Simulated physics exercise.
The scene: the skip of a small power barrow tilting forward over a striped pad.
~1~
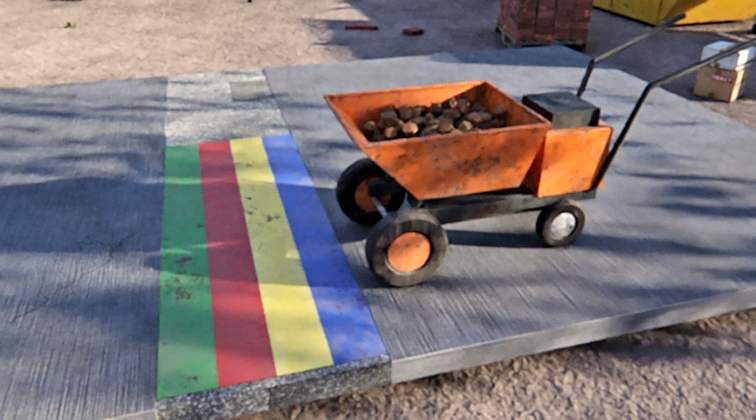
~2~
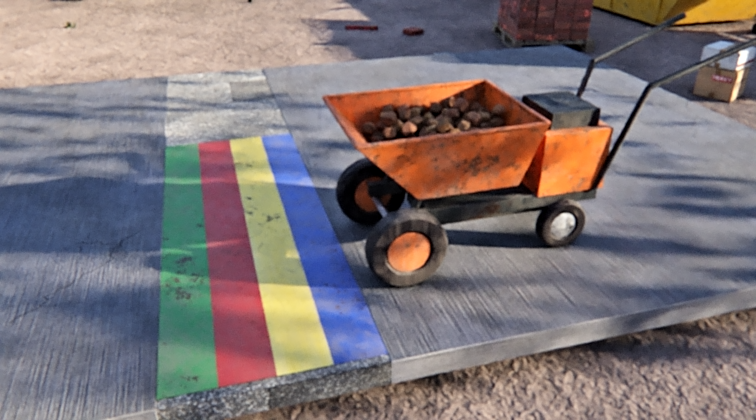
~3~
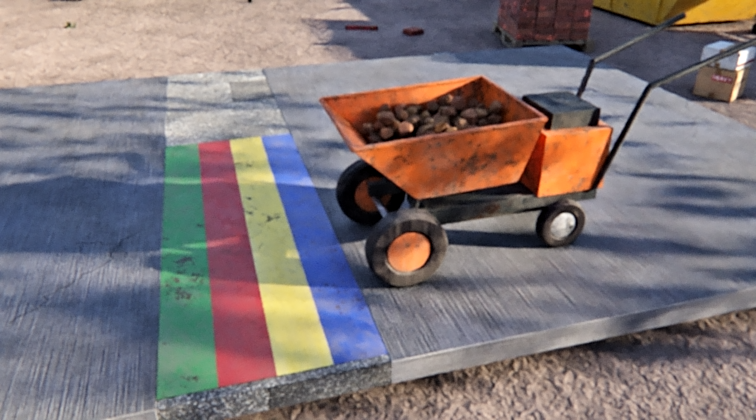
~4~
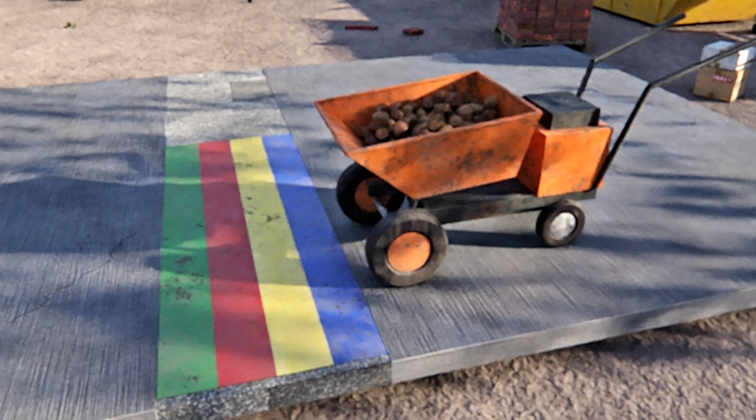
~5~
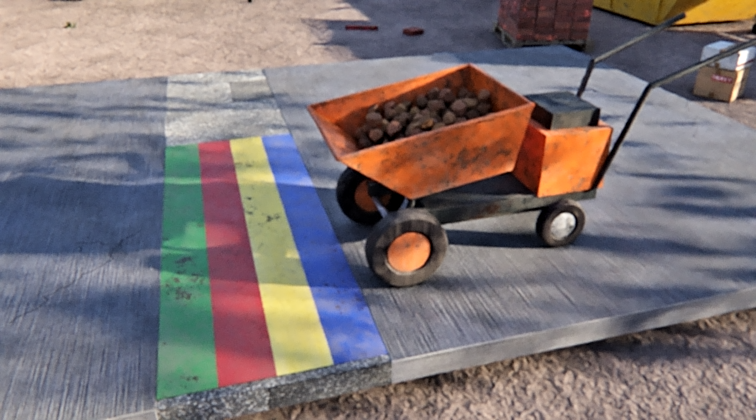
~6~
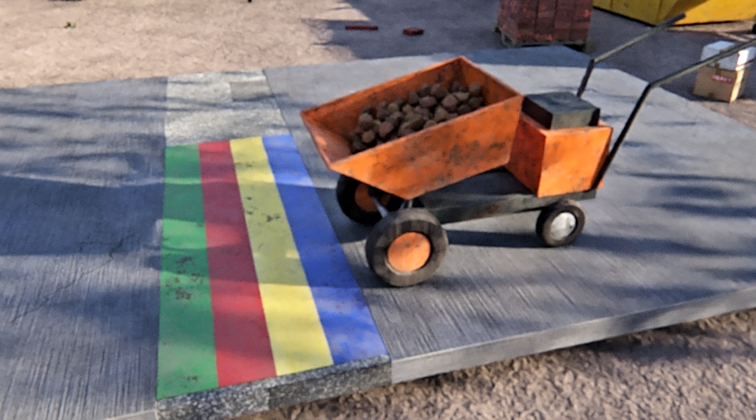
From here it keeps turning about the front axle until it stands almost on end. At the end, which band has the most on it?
Most lies over the red band.
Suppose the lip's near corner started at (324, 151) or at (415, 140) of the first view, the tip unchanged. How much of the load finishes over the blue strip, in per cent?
First some 0, then 10 per cent.
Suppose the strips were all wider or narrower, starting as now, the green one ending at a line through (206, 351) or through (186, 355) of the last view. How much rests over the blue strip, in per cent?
First some 0, then 0 per cent.
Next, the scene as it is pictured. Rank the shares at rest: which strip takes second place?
Next in line is the green strip.
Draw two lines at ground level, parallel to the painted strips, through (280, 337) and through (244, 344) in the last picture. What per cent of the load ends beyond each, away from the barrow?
Near 80 % and 50 %.
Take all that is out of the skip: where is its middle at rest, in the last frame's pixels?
Roughly at (220, 272).
Soon after the last picture, skip tipped steeply; all in the skip.
A little later, skip tipped steeply; nearly all in the skip; a stray few over the yellow strip; a small part over the red strip; a stray few falling.
Later still, skip tipped right over; about a quarter in the skip; a small part over the yellow strip; about a third over the red strip; about a quarter over the green strip; a small part off the paint.
At rest, skip tipped right over; about a quarter in the skip; none over the blue strip; a small part over the yellow strip; about a third over the red strip; about a quarter over the green strip; a small part off the paint.
